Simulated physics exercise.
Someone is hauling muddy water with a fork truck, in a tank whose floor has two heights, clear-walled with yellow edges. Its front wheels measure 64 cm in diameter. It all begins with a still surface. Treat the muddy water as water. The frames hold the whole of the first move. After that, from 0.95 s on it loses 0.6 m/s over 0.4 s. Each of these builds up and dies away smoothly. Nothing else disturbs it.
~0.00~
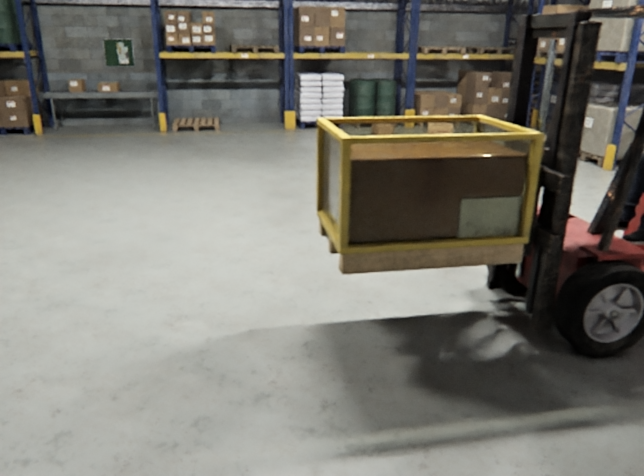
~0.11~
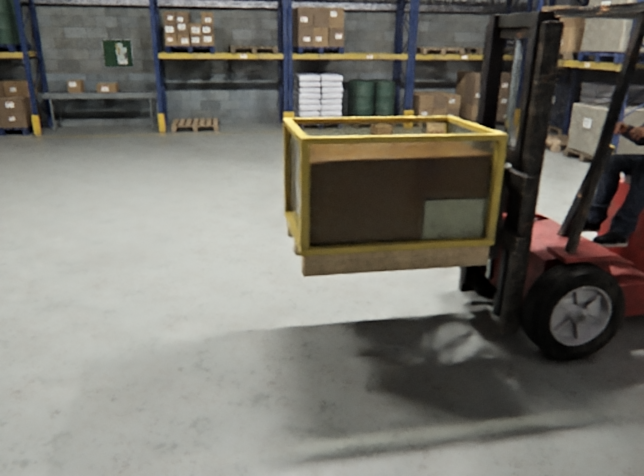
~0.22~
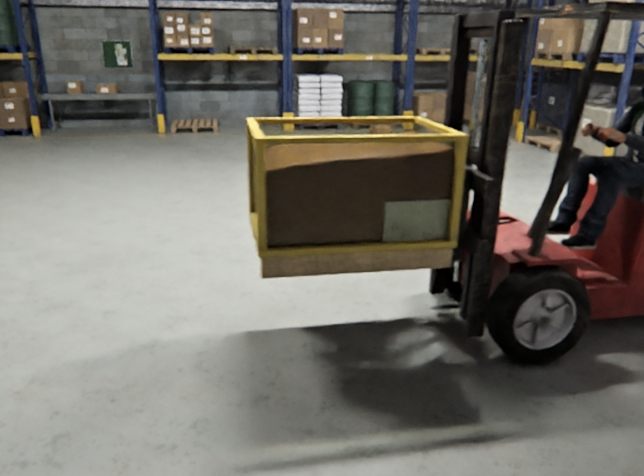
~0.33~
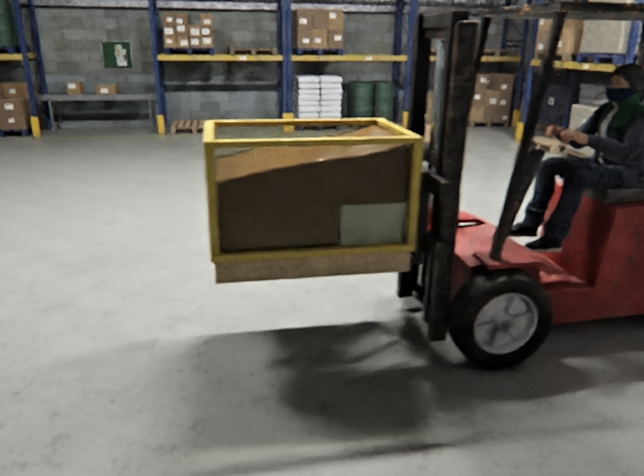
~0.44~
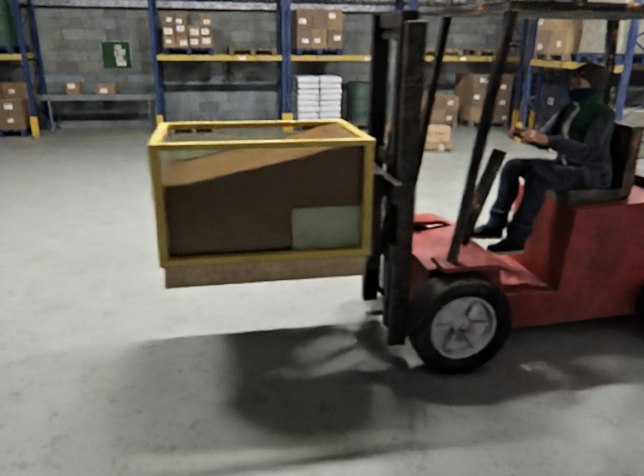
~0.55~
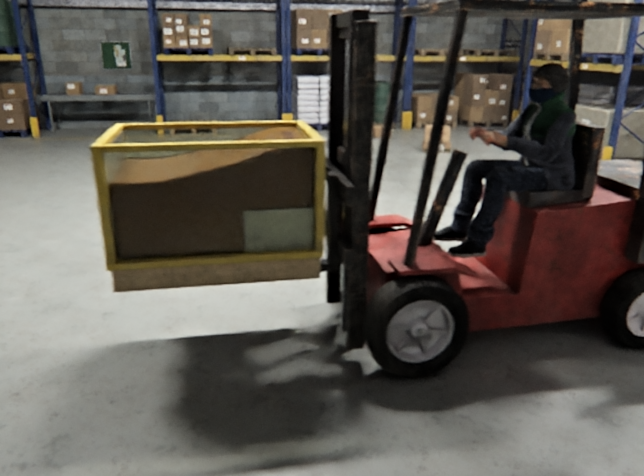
In a warehouse with a grey concrete floor and shelves of boxes along the far wall, a fixed camera looks from the side. A red forklift with a dark mast, its driver in dark clothes seated at right, carries a yellow-edged, clear-walled tank of brown muddy water. The forklift rolls leftward, bringing the driver into view, while the water's level surface tilts, rising toward the mast, then eases slightly.
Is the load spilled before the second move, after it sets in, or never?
The first spill: After.
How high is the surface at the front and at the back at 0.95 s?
About 54 cm in front and 50 cm behind.
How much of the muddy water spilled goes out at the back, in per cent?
About 30 per cent.
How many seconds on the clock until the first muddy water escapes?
At about 1.6 s.
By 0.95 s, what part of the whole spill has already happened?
About 0 per cent.
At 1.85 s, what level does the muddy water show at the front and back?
About 46 cm in front and 64 cm behind.
Then, 0.95 s in, the surface is 53 cm up at the front and 49 cm at the back; nothing has left.
Then, 1.35 s in, the surface is 66 cm up at the front and 36 cm at the back; nothing has left.
Then, 1.85 s in, the surface is 45 cm up at the front and 64 cm at the back; 1 per cent is out, over the front.
Then, 4.34 s in, 1 per cent is out, over the front and the back; the first of it left at about 1.65 s, and the second move began at 0.95 s.
